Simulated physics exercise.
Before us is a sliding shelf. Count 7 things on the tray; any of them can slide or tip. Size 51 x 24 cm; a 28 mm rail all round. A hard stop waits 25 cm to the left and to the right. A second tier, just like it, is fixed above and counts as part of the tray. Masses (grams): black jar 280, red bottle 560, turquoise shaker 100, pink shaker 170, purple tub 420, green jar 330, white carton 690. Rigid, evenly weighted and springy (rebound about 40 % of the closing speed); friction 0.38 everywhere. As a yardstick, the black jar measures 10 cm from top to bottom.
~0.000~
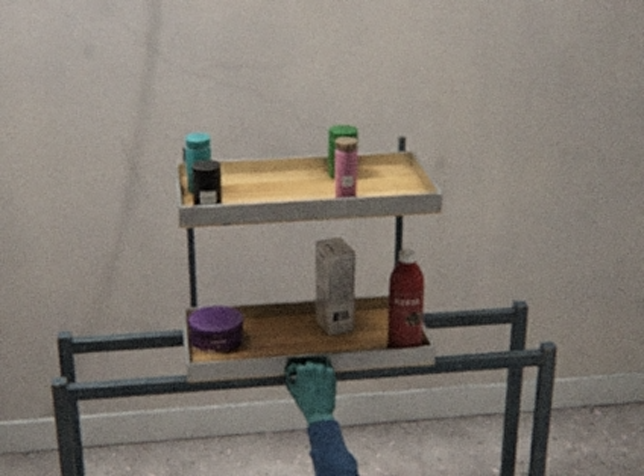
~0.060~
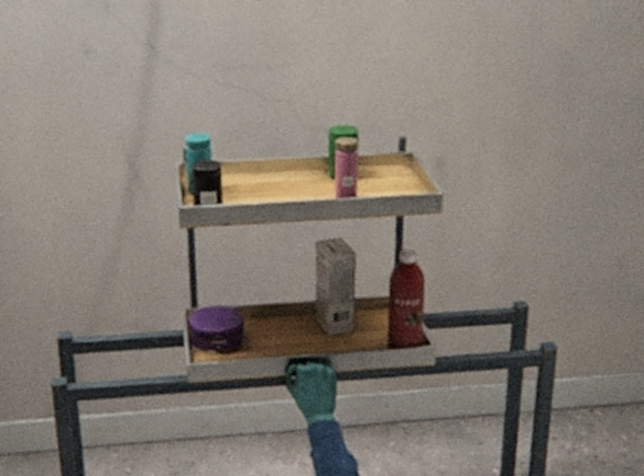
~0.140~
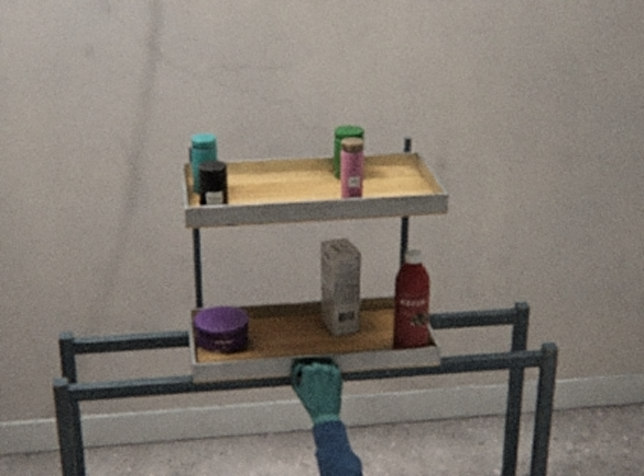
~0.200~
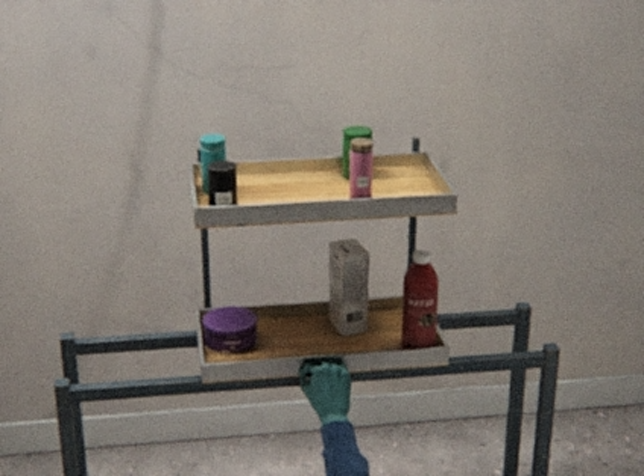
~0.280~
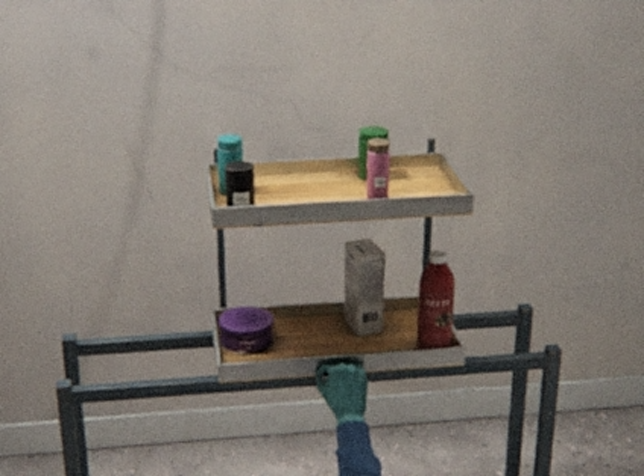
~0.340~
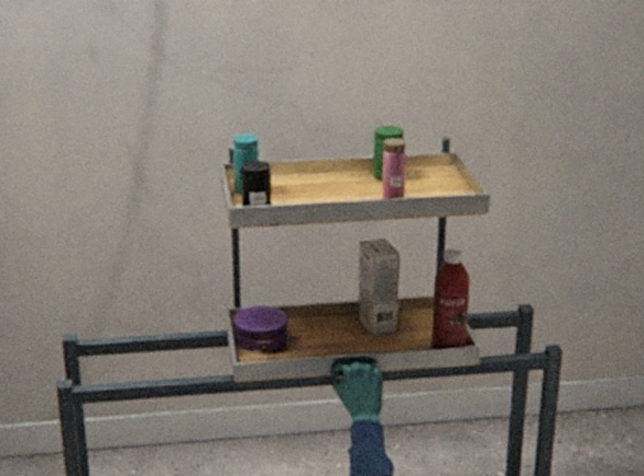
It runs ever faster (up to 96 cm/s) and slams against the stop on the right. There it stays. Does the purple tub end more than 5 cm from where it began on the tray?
The purple tub leaves its spot.
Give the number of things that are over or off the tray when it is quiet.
In all, 3.
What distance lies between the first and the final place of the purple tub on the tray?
About 11 cm.
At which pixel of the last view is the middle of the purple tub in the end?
Near (384, 322).
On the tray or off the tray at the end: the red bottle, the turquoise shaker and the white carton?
The red bottle ends off the tray; the turquoise shaker ends on the tray; the white carton finishes off the tray.
After 0.64 s, tray moved 25 cm right; purple tub moved 7 cm near (365, 323); red bottle 27° off upright; pink shaker 12° off upright.
After 0.84 s, tray moved 25 cm right; red bottle now off the tray; purple tub moved 11 cm near (383, 322); pink shaker 72° off upright.
After 1.24 s, tray moved 25 cm right; white carton now off the tray; purple tub moved 11 cm near (383, 322); pink shaker on its side.
In the end (1.5 s), off the tray, red bottle and white carton; toppled on the tray, pink shaker; not toppled but over 5 cm from the start, black jar, turquoise shaker, purple tub and green jar. At the end, from the last picture's camera, purple tub near (383, 322).
